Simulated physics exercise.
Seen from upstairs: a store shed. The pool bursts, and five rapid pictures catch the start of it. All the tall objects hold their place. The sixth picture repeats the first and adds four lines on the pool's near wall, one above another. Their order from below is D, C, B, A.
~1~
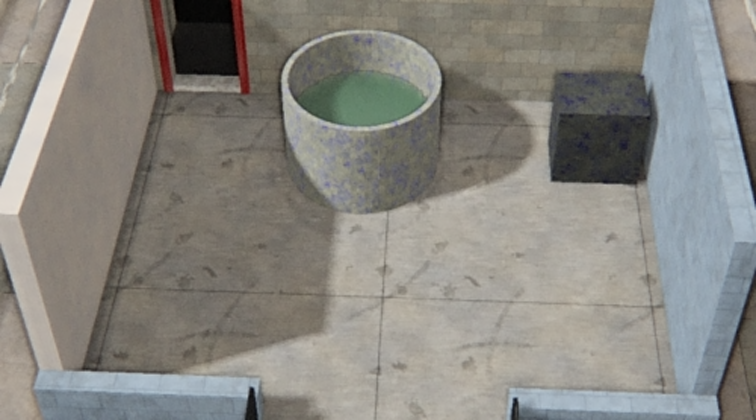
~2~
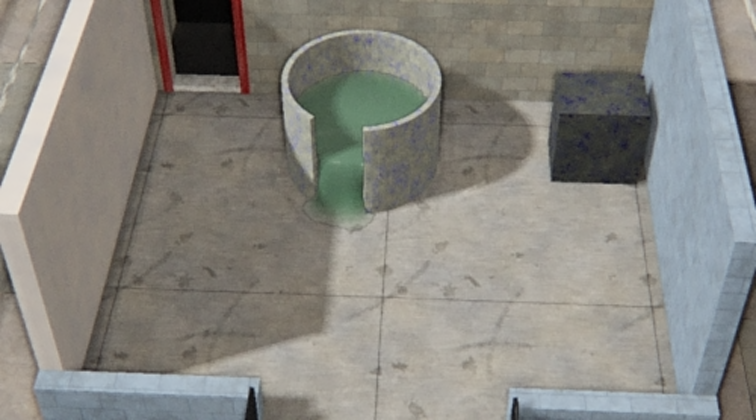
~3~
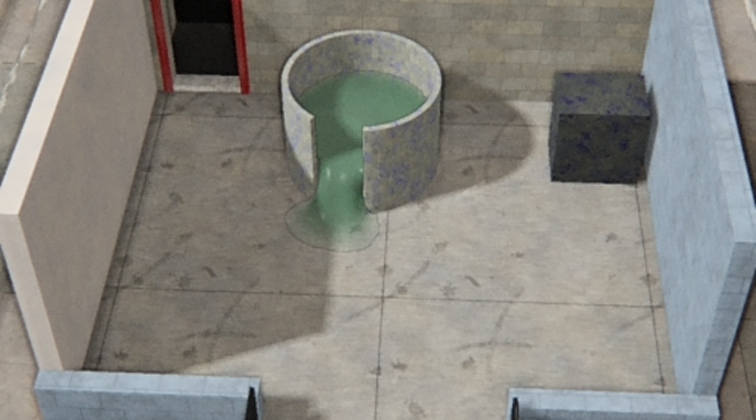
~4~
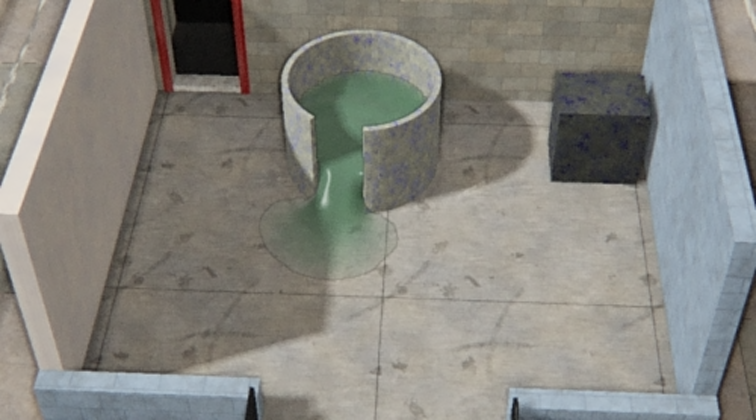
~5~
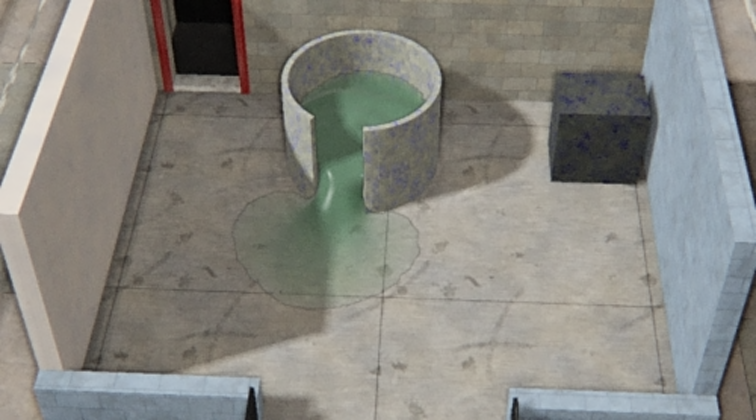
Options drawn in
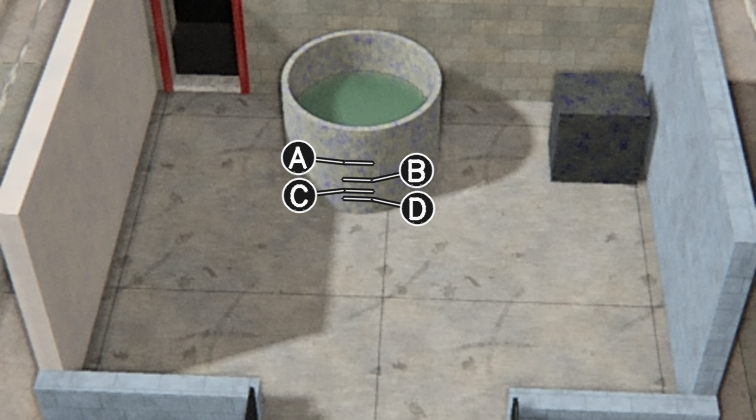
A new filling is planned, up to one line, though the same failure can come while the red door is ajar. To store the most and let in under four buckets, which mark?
Choose A.
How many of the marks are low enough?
All of them.
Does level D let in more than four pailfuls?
No, that is safe.
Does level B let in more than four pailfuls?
No.
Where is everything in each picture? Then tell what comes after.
In the first picture, water in the pool at rest, its middle at (362, 115); foot of the red doorway at (208, 91); open gate at (384, 380).
In the second picture, front seen at (366, 217), 1 % of the ground wet.
In the third picture, front seen at (343, 247), 2 % of the ground wet.
In the fourth picture, front seen at (325, 273), 5 % of the ground wet.
In the fifth picture, front seen at (295, 299), 9 % of the ground wet.
On the marked copy, A at (357, 162); B at (358, 179); C at (358, 191); D at (358, 198); from the bottom up D, C, B, A.
With A, a splash gets over, under a bucket.
With B, nothing gets over.
With C, nothing gets over.
With D, nothing gets over.
